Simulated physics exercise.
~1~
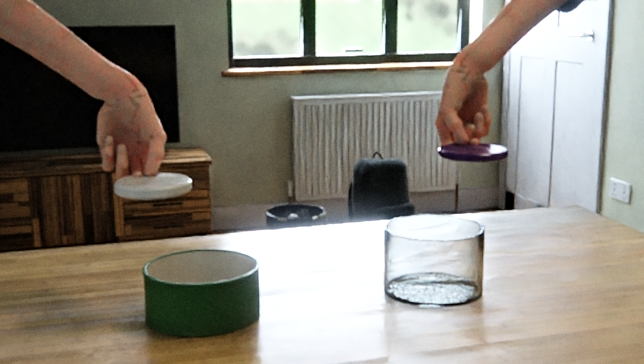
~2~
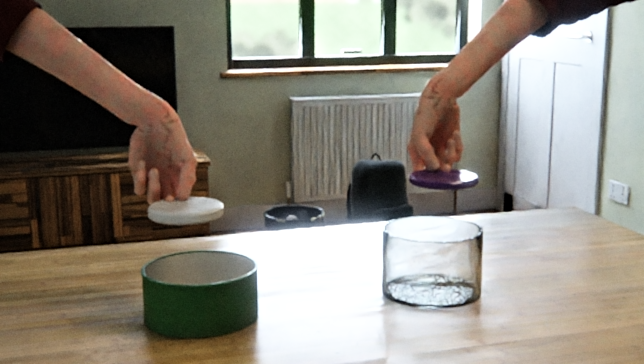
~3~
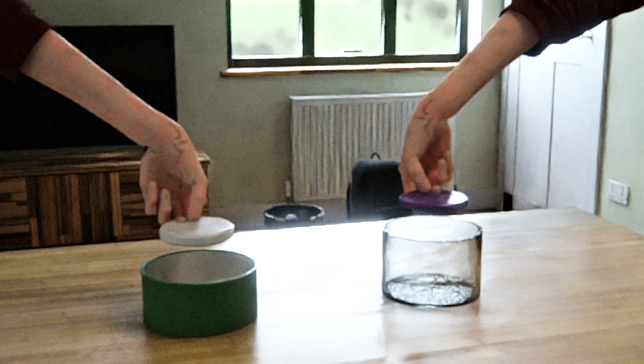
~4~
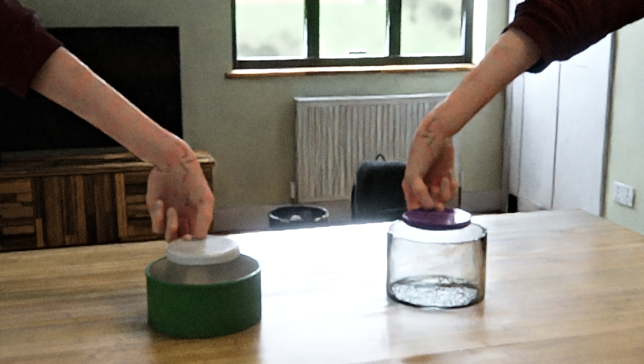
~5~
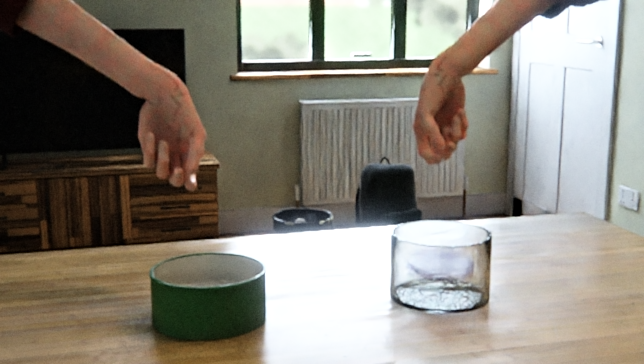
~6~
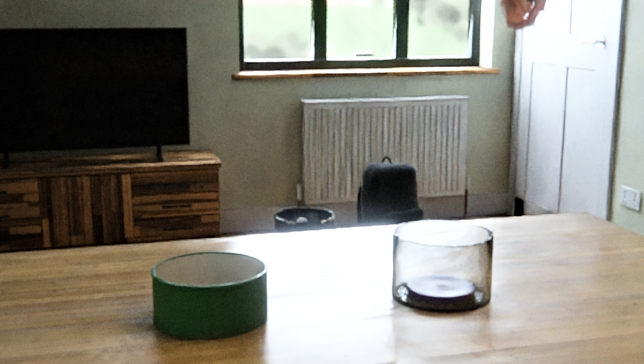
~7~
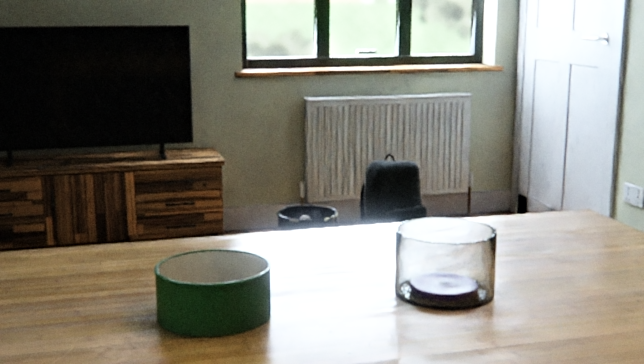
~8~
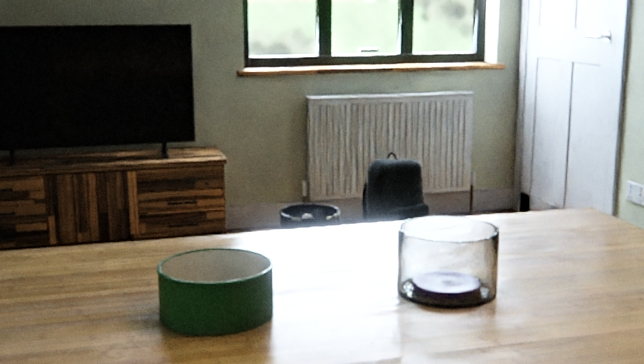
A white disc and a purple lid are lowered by two hands over a green pot on the left and a clear glass container on the right, then released; both drop inside, leaving the purple lid visible at the bottom of the glass and the white disc out of sight.
